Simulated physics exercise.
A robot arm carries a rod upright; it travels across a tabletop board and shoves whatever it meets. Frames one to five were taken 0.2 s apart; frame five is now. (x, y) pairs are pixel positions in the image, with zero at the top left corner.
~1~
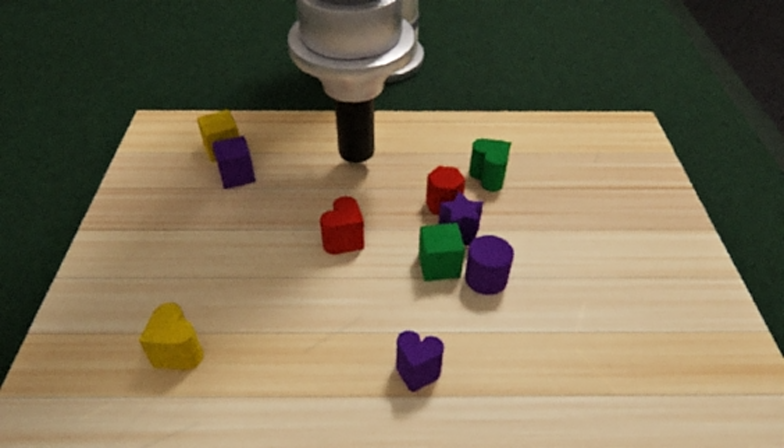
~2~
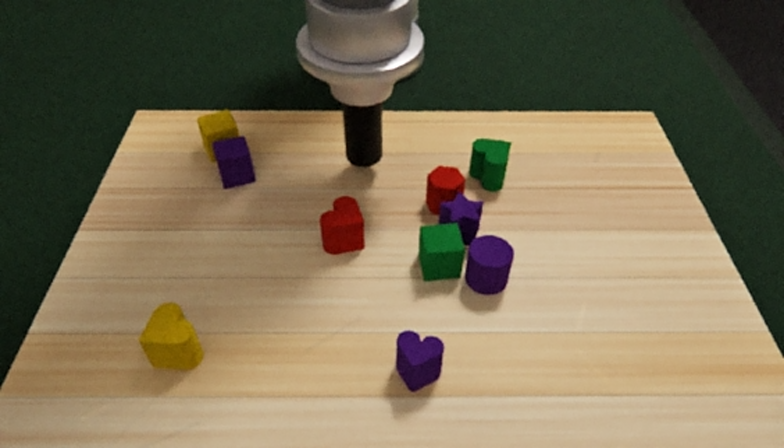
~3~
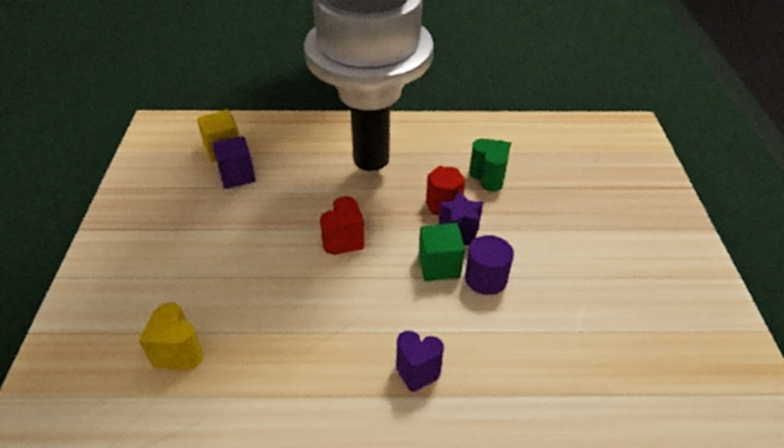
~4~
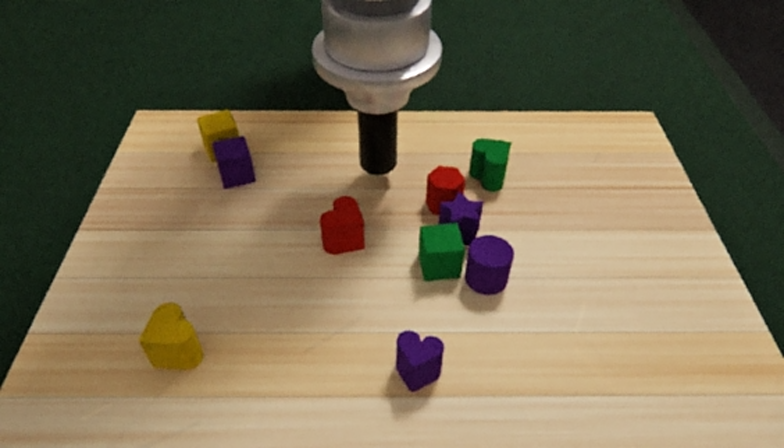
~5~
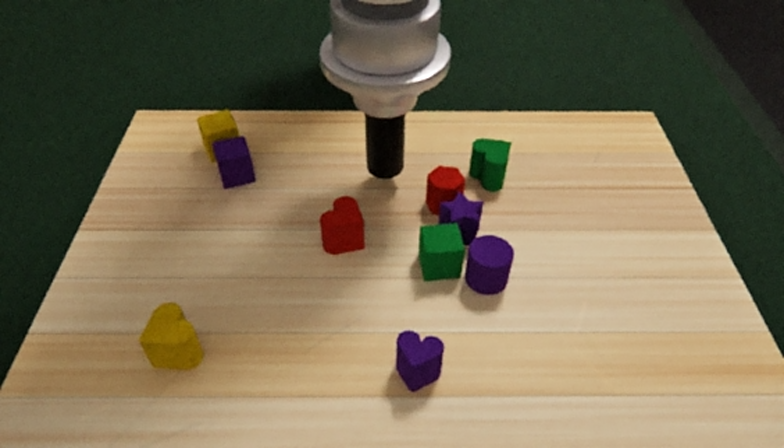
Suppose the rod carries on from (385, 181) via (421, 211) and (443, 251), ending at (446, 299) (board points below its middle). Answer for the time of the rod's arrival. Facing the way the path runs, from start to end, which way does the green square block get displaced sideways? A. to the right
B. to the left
A
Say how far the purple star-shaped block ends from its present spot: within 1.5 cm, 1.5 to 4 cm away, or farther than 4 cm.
Middling, 1.5 to 4 cm.
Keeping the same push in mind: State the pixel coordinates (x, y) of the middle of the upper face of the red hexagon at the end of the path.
That would be at about pixel (466, 184).
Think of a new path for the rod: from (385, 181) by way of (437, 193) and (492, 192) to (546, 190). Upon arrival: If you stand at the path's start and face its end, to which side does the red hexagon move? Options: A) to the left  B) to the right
B: To the right.
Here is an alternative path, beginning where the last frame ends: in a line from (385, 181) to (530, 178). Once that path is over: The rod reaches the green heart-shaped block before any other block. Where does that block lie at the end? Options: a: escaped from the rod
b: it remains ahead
Letter b.
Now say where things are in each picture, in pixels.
The first picture shows lower end of the rod at (357, 153), tops of blocks, red heart-shaped block at (343, 212), green square block at (442, 237), red hexagon at (447, 176), purple star-shaped block at (463, 207), purple cylinder at (492, 250).
The second picture shows rod at (364, 157), blocks as before.
The third picture shows rod at (371, 161), blocks as before.
The fourth picture shows rod at (378, 165), blocks as before.
The fifth picture shows rod at (385, 168), red heart-shaped block at (343, 212), green square block at (442, 237), red hexagon at (447, 176), purple star-shaped block at (463, 207), purple cylinder at (492, 250).
The first path, step by step. One third of the way, rod at (421, 198); red hexagon at (460, 181), turned 35° anticlockwise.
Two thirds of the way, rod at (444, 239); green square block at (444, 254), turned 15° clockwise; red hexagon at (466, 184), turned 60° anticlockwise; purple star-shaped block at (481, 217).
At the end, rod at (448, 287); red heart-shaped block not moved; green square block at (446, 308), turned 20° clockwise; red hexagon at (466, 184), turned 60° anticlockwise; purple star-shaped block at (481, 218); purple cylinder at (496, 255).
